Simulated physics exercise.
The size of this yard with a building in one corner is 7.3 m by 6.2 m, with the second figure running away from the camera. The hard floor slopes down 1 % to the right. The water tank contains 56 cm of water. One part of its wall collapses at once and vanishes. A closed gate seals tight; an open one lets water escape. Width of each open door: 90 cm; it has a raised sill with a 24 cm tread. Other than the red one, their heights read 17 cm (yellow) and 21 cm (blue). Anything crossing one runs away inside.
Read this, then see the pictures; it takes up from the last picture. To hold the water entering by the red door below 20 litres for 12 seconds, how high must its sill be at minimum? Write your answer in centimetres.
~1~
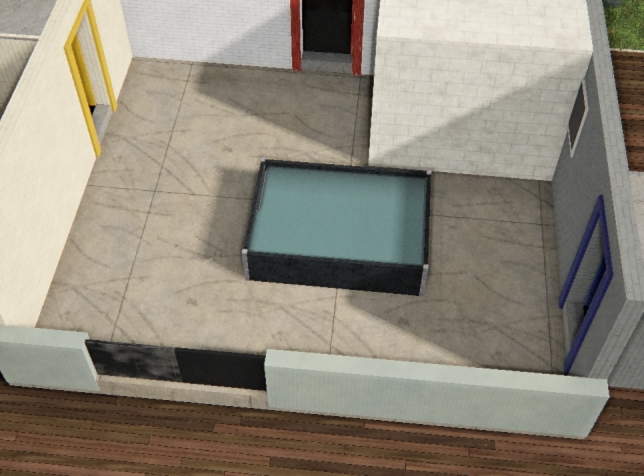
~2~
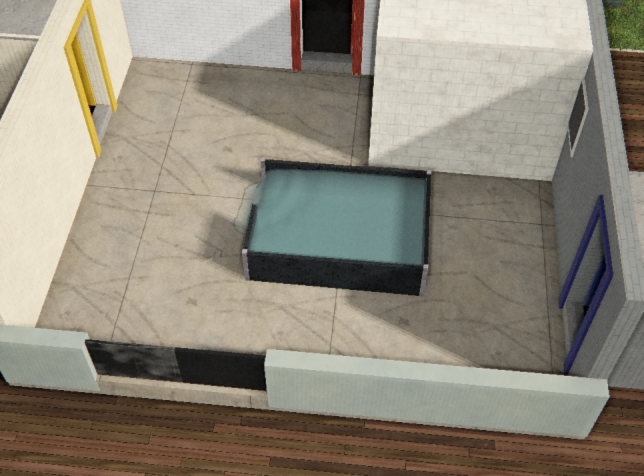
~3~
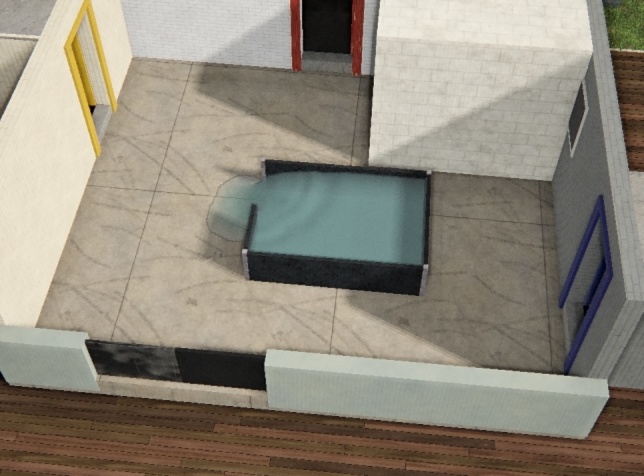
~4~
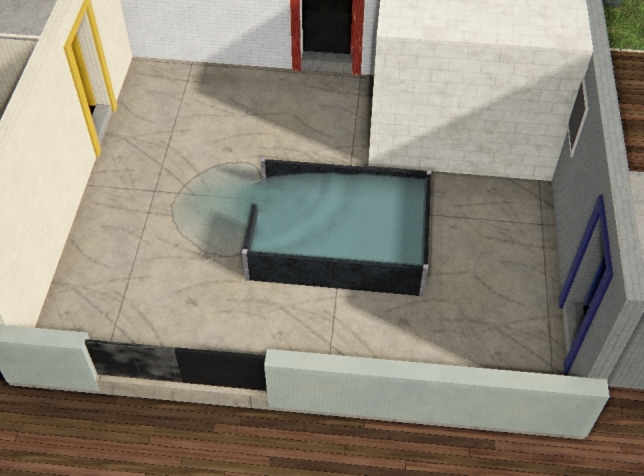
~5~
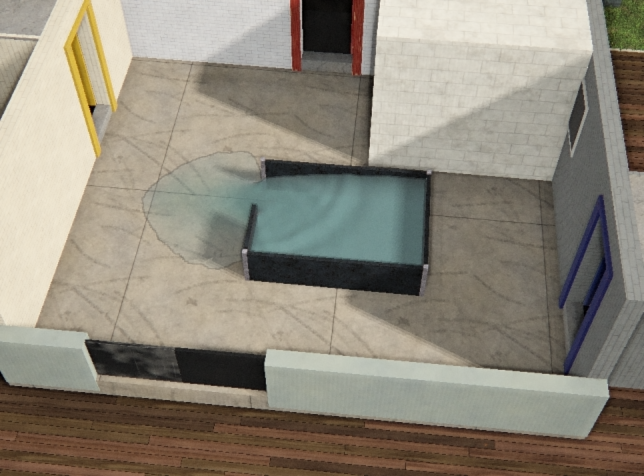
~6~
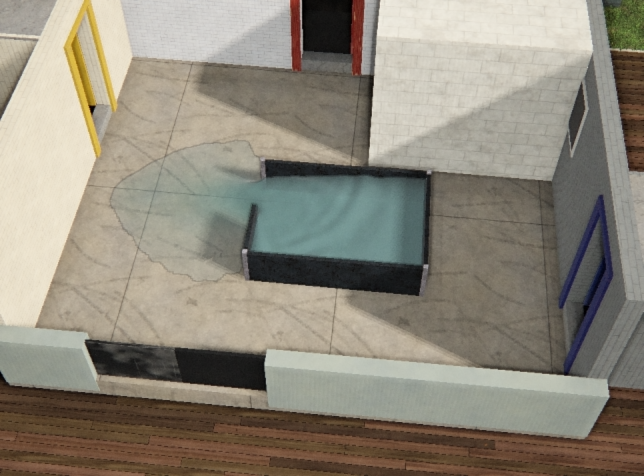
It must be at least roughly 7 cm high.
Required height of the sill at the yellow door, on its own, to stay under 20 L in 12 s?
Yellow - roughly 13.0 cm.
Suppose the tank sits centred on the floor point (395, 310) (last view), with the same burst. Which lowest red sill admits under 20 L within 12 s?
About 8.5 cm.
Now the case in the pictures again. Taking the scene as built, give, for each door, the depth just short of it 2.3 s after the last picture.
Reading in centimetres: Red = 0, yellow = 17, blue = 0.
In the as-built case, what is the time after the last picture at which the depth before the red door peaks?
Near 10.0 seconds.
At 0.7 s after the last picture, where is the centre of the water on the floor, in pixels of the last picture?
My guess is close to (303, 227).
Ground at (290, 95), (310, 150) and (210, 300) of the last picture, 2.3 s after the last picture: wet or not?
Taking them in turn, I'd call them spared by the flood, spared by the flood and spared by the flood.
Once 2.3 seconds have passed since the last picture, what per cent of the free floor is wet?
Wet share: Near 35 %.
Then, 0.7 s after the last picture water covers 25 % of the floor, deepest (32 cm) near (257, 202); it has not reached the red door.
Then, 2.3 s after the last picture water covers 35 % of the floor, deepest (25 cm) near (133, 59); it has not reached the red door.
Then, 11.3 s after the last picture water covers 100 % of the floor, deepest (12 cm) near (551, 236); 9 cm at the red door, 0 litres in over its 23 cm sill.
At the red door as built, the water peaked near 11 cm, 9.9 s after the last picture.
Run again over the same 12 s with other heights there, 25 litres in over 6.5 cm, 14 litres over 8 cm. The limit of 20 litres is kept from about 7 cm up.
